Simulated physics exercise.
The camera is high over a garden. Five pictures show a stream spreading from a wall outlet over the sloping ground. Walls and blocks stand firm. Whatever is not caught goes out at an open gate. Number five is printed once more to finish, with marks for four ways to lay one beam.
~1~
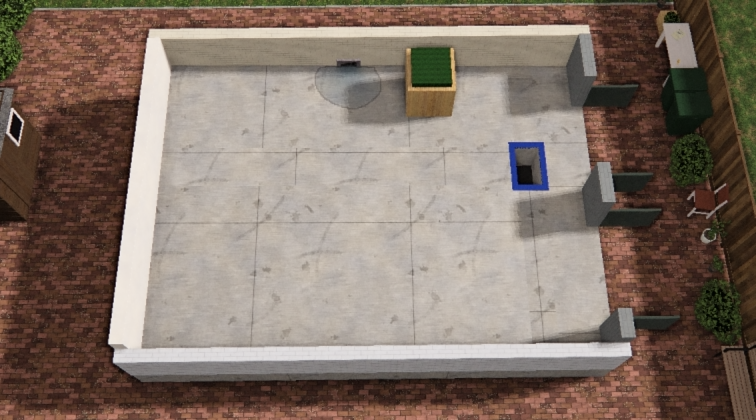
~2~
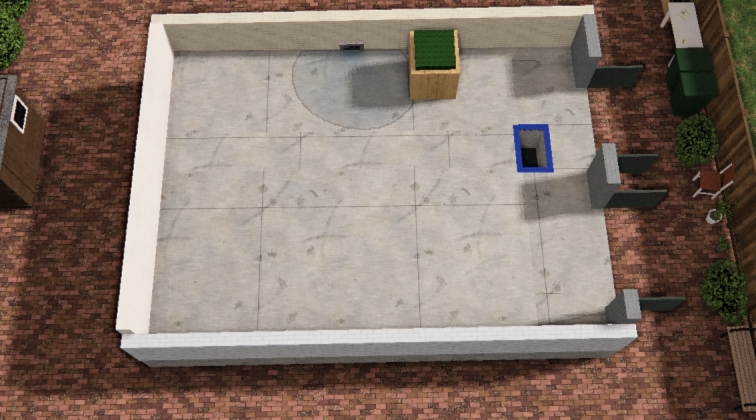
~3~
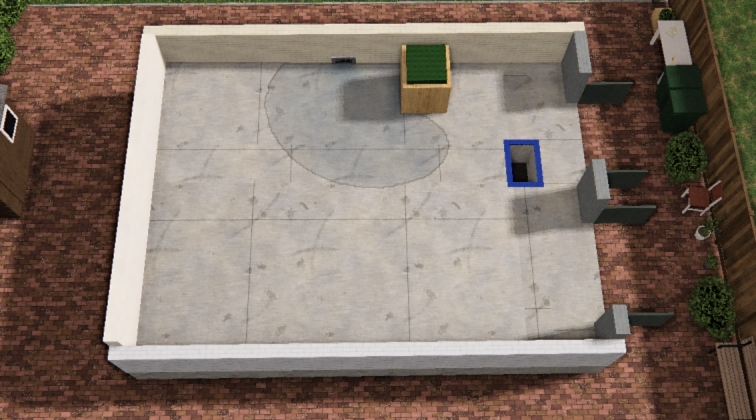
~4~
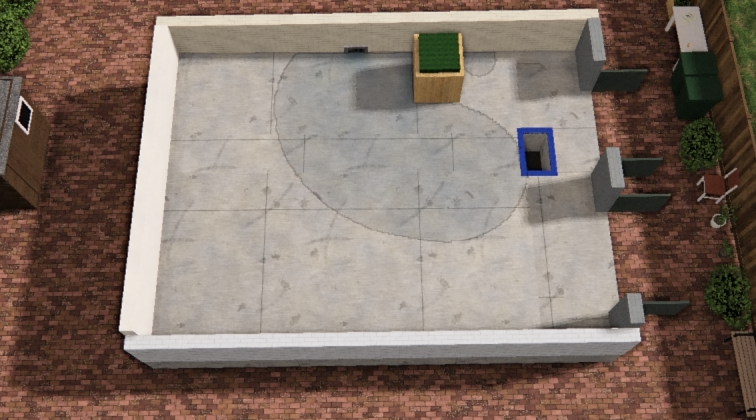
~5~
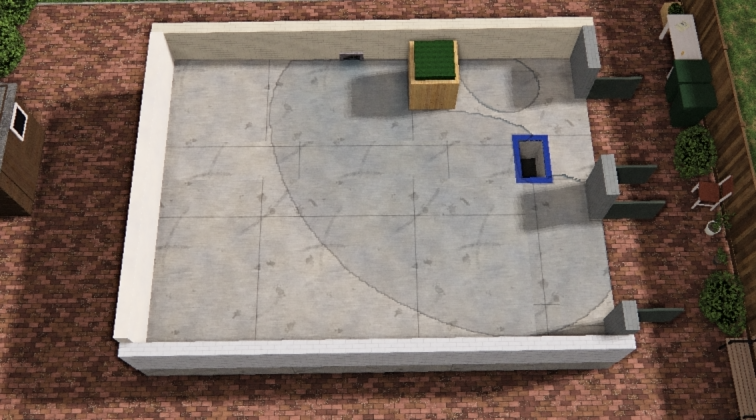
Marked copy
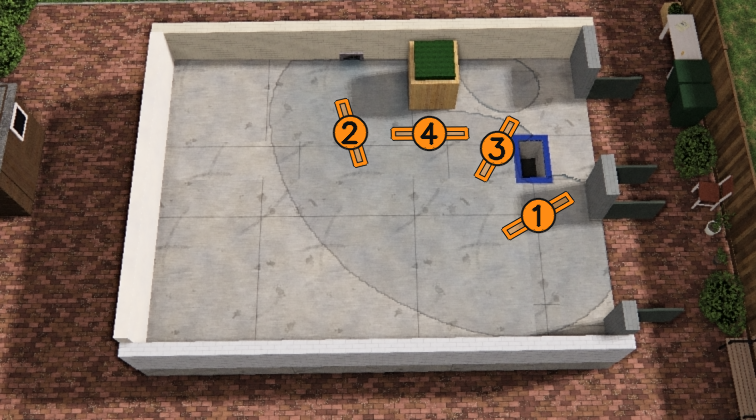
A thin sheet of water spreads across a pale, stained paved yard ringed by low cream walls, seen from high above with red brick paving and garden around it. A green-topped wooden planter stands near the back wall, a blue-edged square gully lies to the right, and grey gates stand open along the right side. From a dark outfall at the back, the water widens rightward and forward, reaching the gully and right edge, while the view shifts slightly.
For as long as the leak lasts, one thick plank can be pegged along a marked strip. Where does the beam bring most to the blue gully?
Take 1.
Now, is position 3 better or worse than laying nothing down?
It is worse.
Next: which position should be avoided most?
Position 3.
In orange, 1 from (506, 233) to (569, 197); 2 from (341, 101) to (360, 164); 3 from (481, 177) to (513, 120); 4 from (393, 133) to (466, 133).
With 1, about 18 % of the stream goes into the blue gully, about 82 % out by the gates.
With 2, about 11 % of the stream goes into the blue gully, about 89 % out by the gates.
With 3, next to none of the stream goes into the blue gully, about 99 % out by the gates.
With 4, about 13 % of the stream goes into the blue gully, about 87 % out by the gates.
